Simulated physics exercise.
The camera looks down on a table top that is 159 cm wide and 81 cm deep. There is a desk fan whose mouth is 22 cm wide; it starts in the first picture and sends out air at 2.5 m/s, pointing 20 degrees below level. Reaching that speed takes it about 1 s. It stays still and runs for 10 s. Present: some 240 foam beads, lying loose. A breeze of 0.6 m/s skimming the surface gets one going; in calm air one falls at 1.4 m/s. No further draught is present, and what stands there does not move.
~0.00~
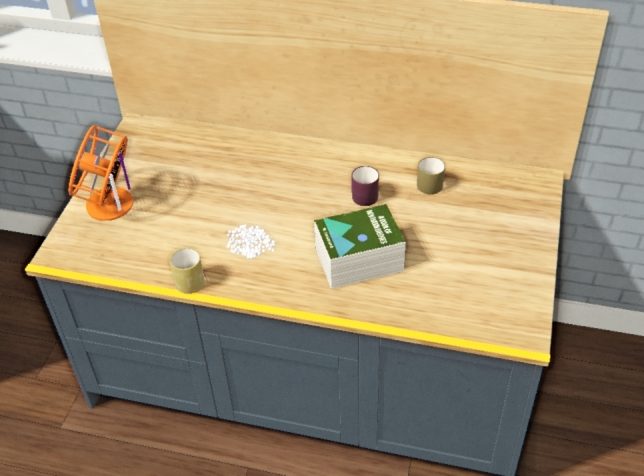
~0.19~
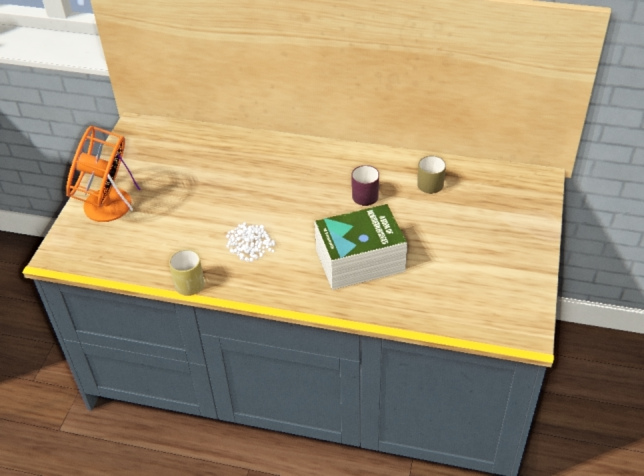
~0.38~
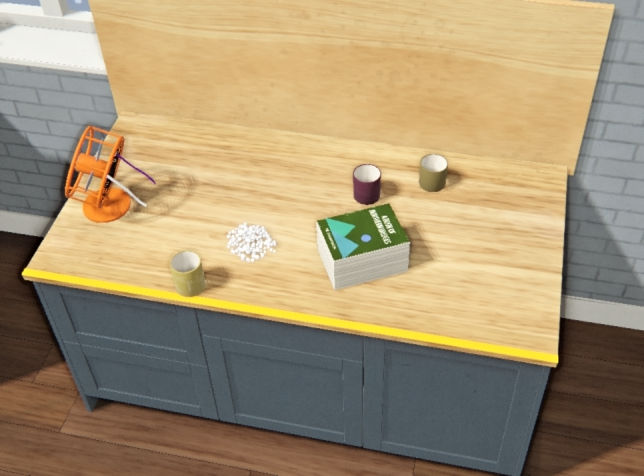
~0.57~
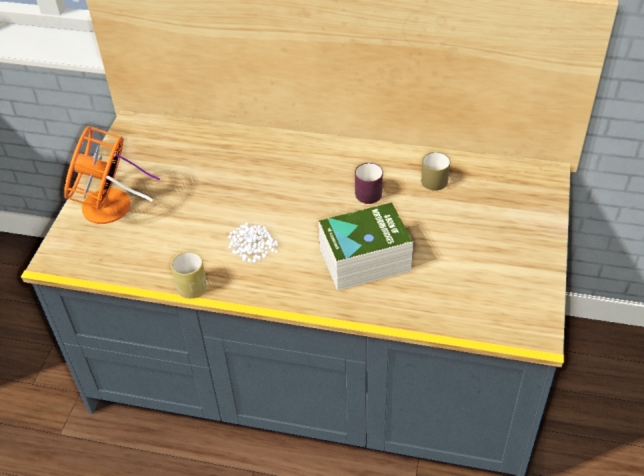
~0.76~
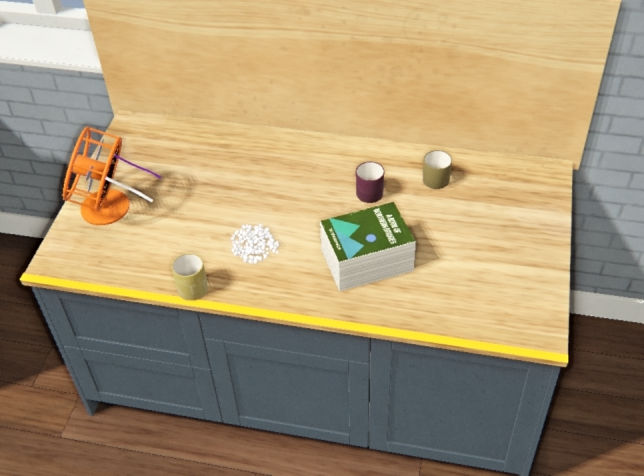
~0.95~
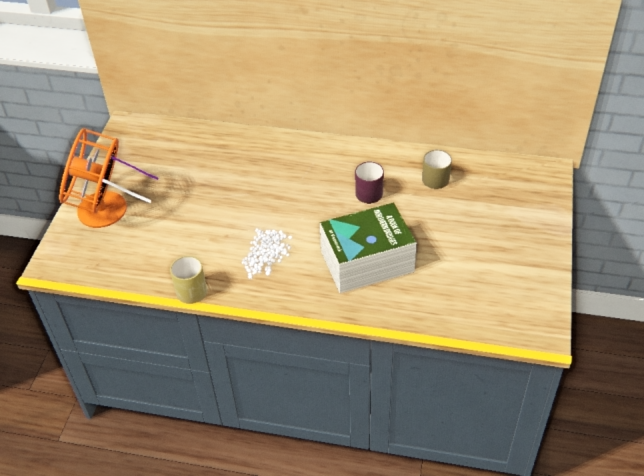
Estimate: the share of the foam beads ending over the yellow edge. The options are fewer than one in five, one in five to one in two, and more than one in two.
That share is more than one in two.
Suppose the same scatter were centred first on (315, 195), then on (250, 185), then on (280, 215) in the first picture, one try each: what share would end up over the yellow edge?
Taking the three spots in order, you'd get around 0 percent, 0 percent and 0 percent.
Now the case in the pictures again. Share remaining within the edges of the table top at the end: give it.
Roughly 0 per cent.
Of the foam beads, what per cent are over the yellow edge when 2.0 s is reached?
I reckon close to 90 %.
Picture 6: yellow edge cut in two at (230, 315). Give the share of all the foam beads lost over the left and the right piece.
I'd guess near 0 percent left and close to 90 percent right.
After 2.0 s, 6 % are on the move or not yet settled, 88 % are over the yellow edge.
After 3.2 s, 0 % are on the move or not yet settled, 88 % are over the yellow edge.
After 5.5 s, 0 % are on the move or not yet settled, 88 % are over the yellow edge.
After 10.0 s, at the end, 88 % are over the yellow edge.
